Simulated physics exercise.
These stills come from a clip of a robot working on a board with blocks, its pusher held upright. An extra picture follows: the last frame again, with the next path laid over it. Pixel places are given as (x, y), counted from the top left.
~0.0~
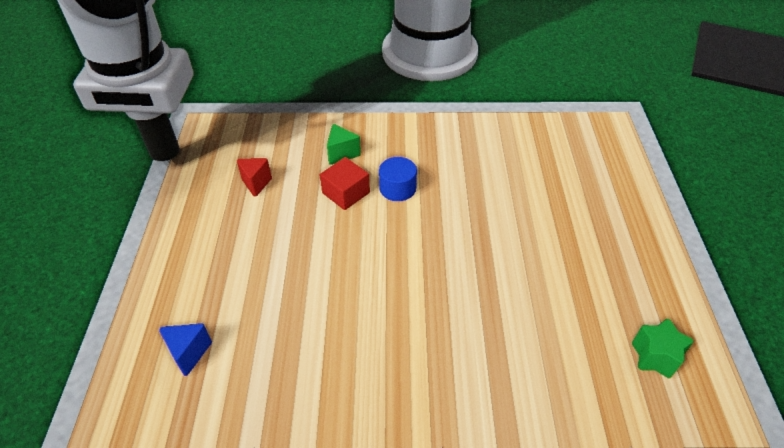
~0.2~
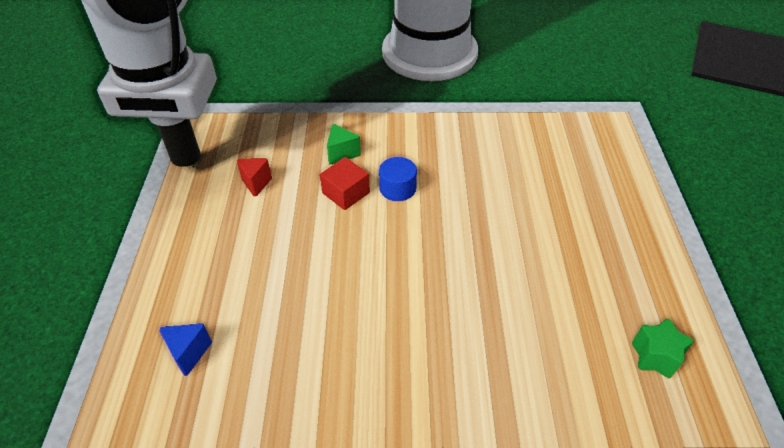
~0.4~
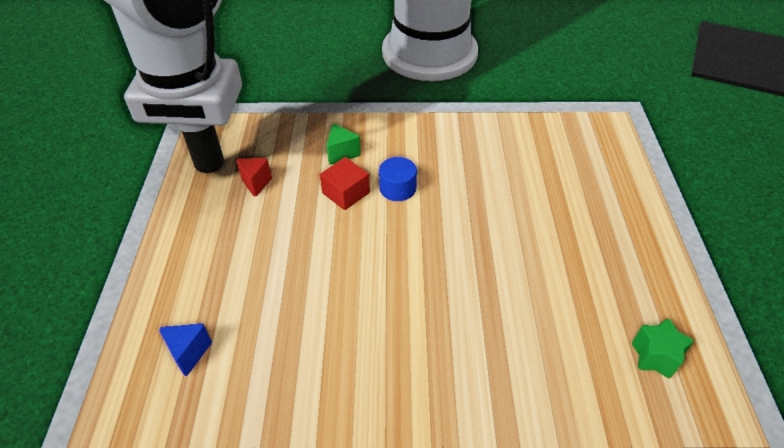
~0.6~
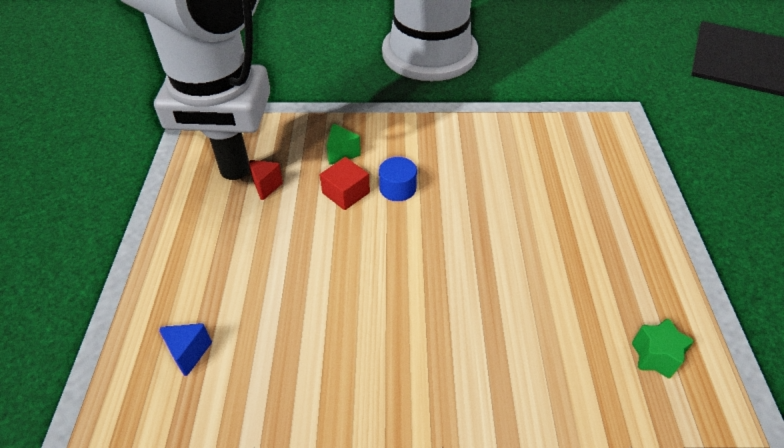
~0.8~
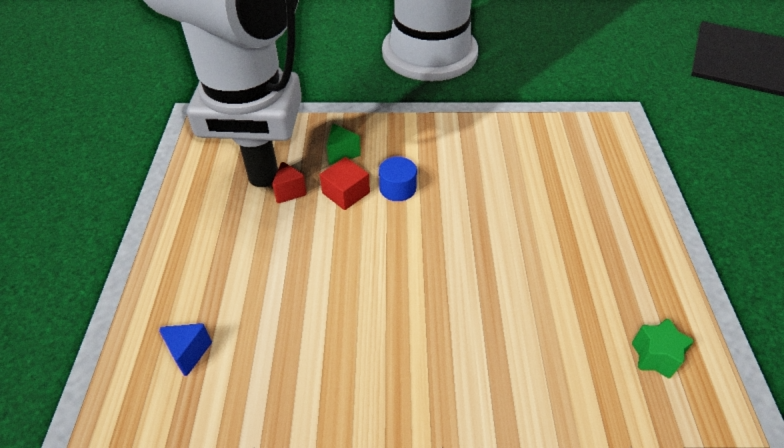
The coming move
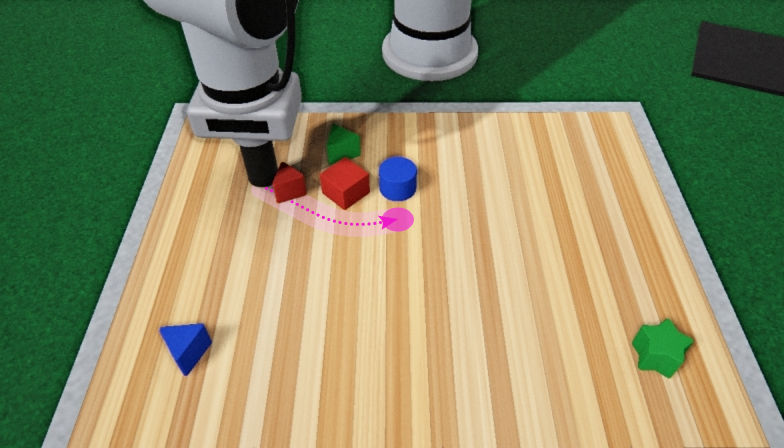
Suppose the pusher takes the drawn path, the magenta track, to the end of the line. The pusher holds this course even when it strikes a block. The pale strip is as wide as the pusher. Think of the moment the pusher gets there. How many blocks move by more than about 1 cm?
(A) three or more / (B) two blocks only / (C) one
Answer: C.
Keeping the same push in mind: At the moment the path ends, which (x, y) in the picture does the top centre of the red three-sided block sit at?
It is at (425, 206).
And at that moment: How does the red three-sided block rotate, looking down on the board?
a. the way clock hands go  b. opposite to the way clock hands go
That would be a.
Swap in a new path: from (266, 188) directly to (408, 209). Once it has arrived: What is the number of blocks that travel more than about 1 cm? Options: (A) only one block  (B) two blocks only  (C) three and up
I choose C.
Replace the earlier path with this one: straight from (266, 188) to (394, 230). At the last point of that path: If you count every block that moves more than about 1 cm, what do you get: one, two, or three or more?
Two blocks, no more.
The line goes from (266, 188) by way of (304, 208) and (348, 224) to (398, 219).
What follows on the original path. One third of the way, pusher (303, 197); red three-sided block (327, 192).
Two thirds of the way, pusher (348, 213); red three-sided block (375, 206), turned 15° anticlockwise.
At the end, pusher (398, 209); red three-sided block (425, 206), turned 20° clockwise; red square piece unmoved.
